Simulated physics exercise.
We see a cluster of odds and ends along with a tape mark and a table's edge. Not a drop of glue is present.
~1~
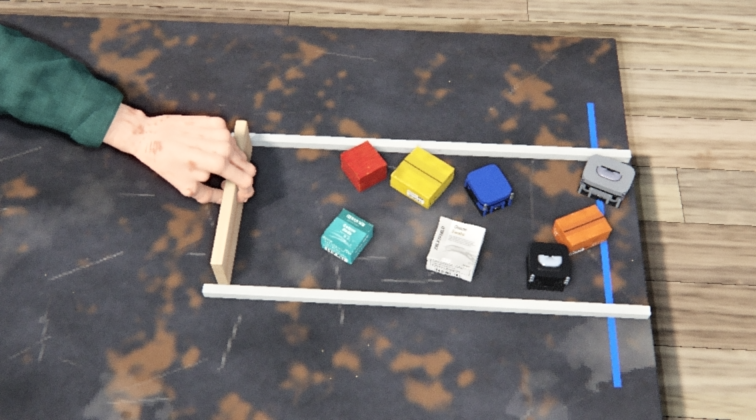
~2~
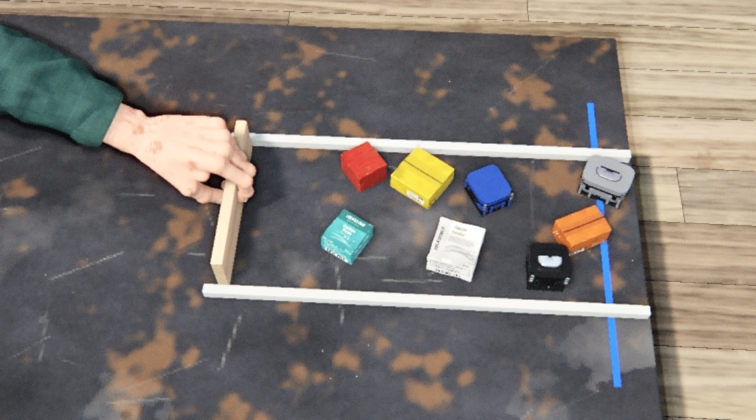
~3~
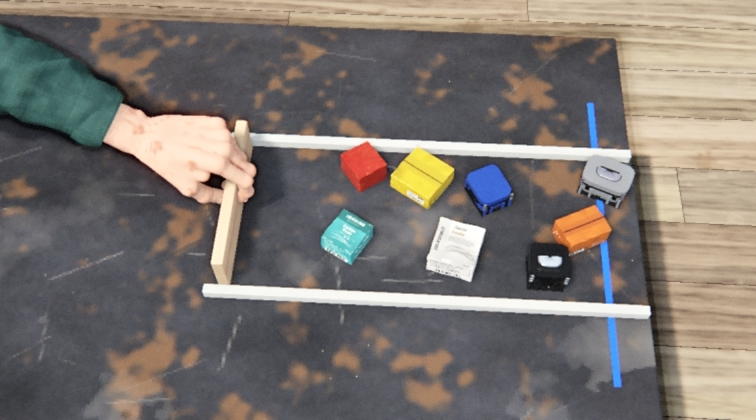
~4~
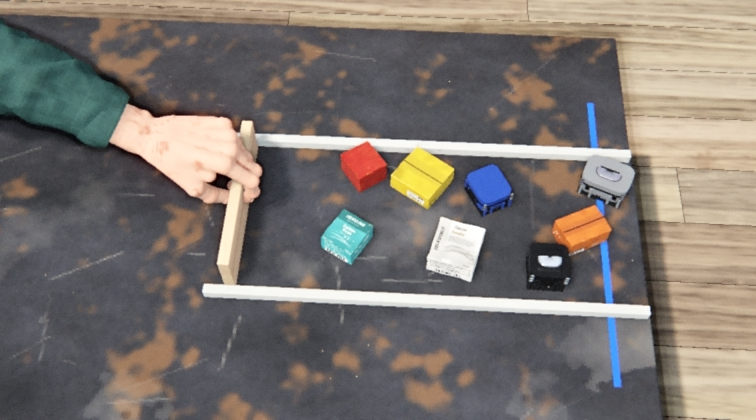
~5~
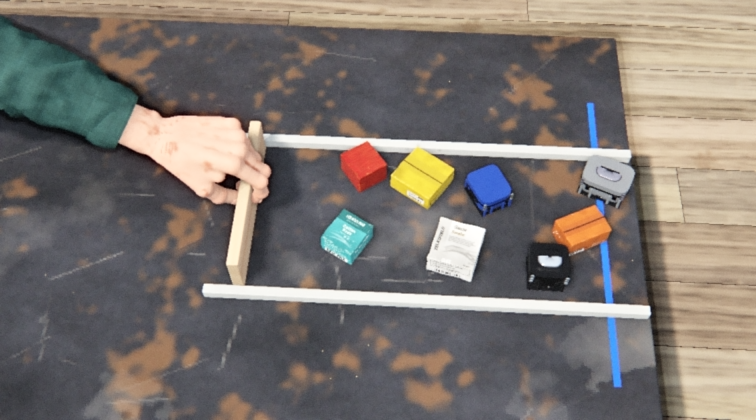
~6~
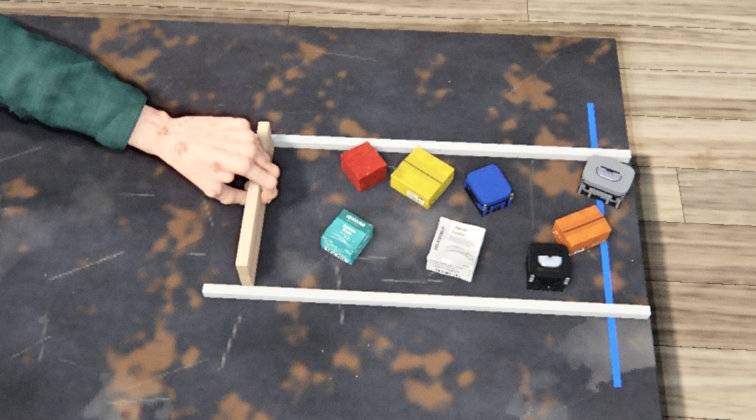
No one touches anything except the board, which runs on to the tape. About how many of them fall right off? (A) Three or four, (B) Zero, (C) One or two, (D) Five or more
Five or more (D).
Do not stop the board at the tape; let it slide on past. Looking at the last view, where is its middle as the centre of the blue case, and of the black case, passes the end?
The middle would be close to (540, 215) and then close to (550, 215).
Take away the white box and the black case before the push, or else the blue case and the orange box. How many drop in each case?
Result: 4, then 4.
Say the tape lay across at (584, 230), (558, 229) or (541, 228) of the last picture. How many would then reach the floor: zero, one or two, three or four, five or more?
One after another: Five or more, 3 or 4, just one or two.
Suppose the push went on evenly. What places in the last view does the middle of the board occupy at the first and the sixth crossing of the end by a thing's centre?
Its middle is near (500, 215) and then near (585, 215).
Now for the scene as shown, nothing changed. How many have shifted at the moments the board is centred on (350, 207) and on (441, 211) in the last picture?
Moved so far: 3, then 5.
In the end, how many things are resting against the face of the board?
Tally at the end: 2.
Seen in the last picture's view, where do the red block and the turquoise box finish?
In the last picture, roughly (617, 185) and (623, 234).
Early on, none off yet; grey case at rest near (606, 181); orange box at rest near (581, 231); black case at rest near (547, 267).
Finally, the number that fall off is five or more; lost, yellow box, white box, blue case, black case, orange box and grey case.
